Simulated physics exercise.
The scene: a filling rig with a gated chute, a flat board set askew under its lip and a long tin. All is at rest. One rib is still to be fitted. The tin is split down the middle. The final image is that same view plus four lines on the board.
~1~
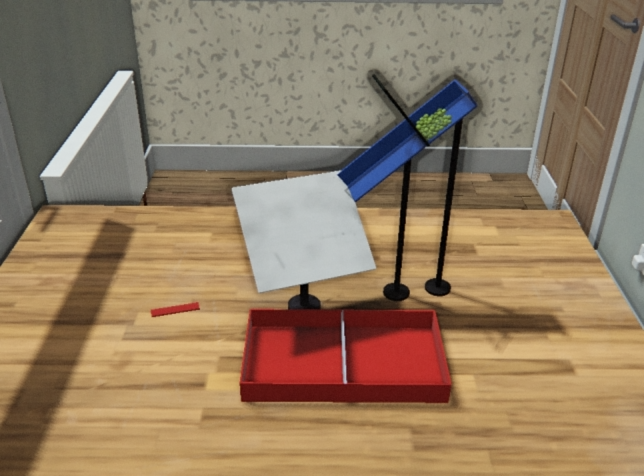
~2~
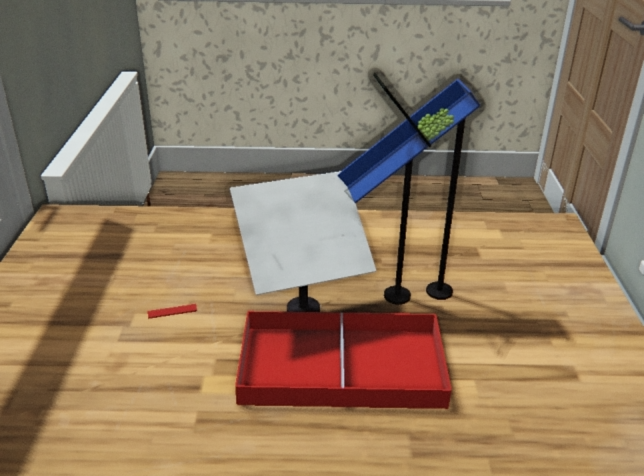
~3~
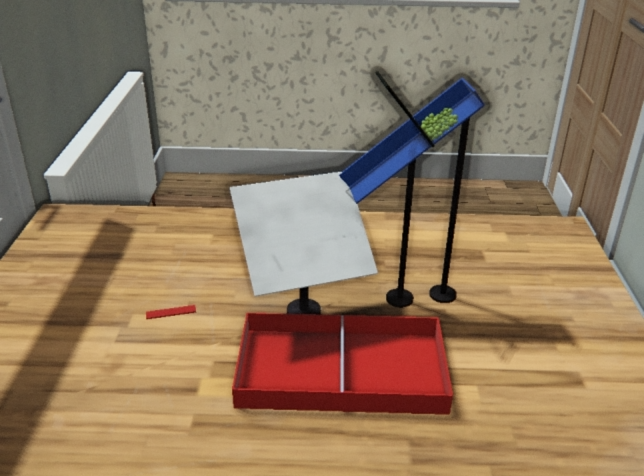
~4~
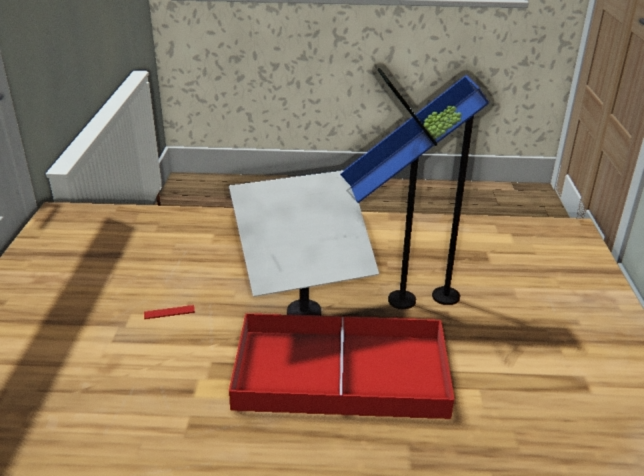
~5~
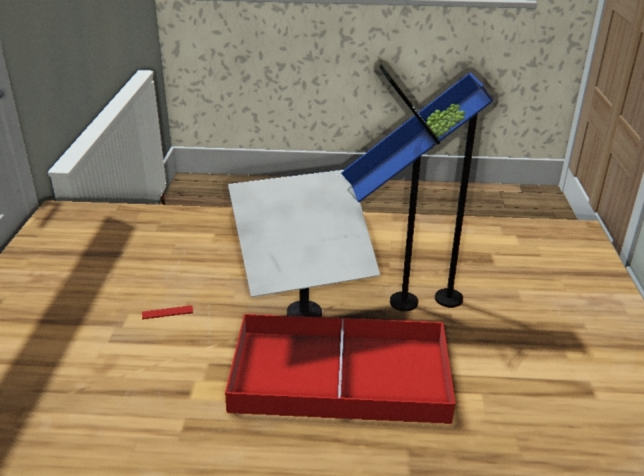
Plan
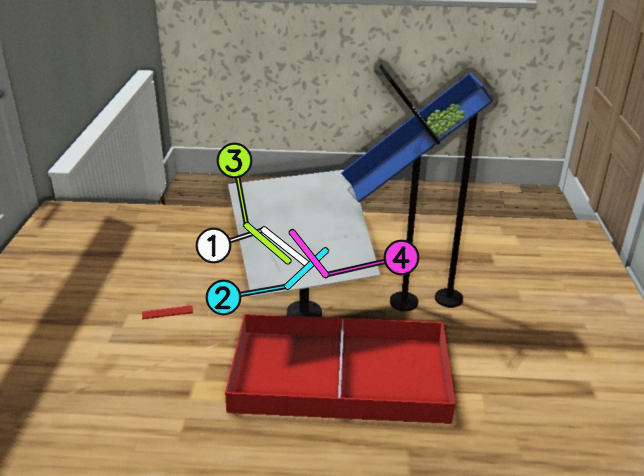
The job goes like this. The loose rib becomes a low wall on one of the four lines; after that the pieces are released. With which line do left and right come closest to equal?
Take 1.
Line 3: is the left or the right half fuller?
Left.
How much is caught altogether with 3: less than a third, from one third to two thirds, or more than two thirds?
More than two thirds.
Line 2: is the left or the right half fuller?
Left.
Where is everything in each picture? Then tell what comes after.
The first picture shows load behind the gate (429, 123), dried peas; lip of the chute (351, 194), sloping fairly steeply.
The second picture shows middle of the board (303, 229), tilted fairly steeply; middle of its low edge (318, 282); of its high edge (289, 179).
The third picture shows front corners of the tin (233, 389) and (452, 395); front end of its middle wall (342, 392).
The fourth picture shows middle of the load (438, 121); lip (354, 195).
The fifth picture shows middle of the load (441, 119); lip (355, 194).
On the marked copy, line 1 from (263, 229) to (306, 263); line 2 from (325, 250) to (287, 286); line 3 from (246, 225) to (288, 260); line 4 from (292, 232) to (325, 274).
With 1, of what is caught, roughly half in the left half, roughly half in the right.
With 2, of what is caught, the larger part in the left half, about a tenth in the right.
With 3, of what is caught, almost all in the left half, about a tenth in the right.
With 4, of what is caught, about a tenth in the left half, almost all in the right.
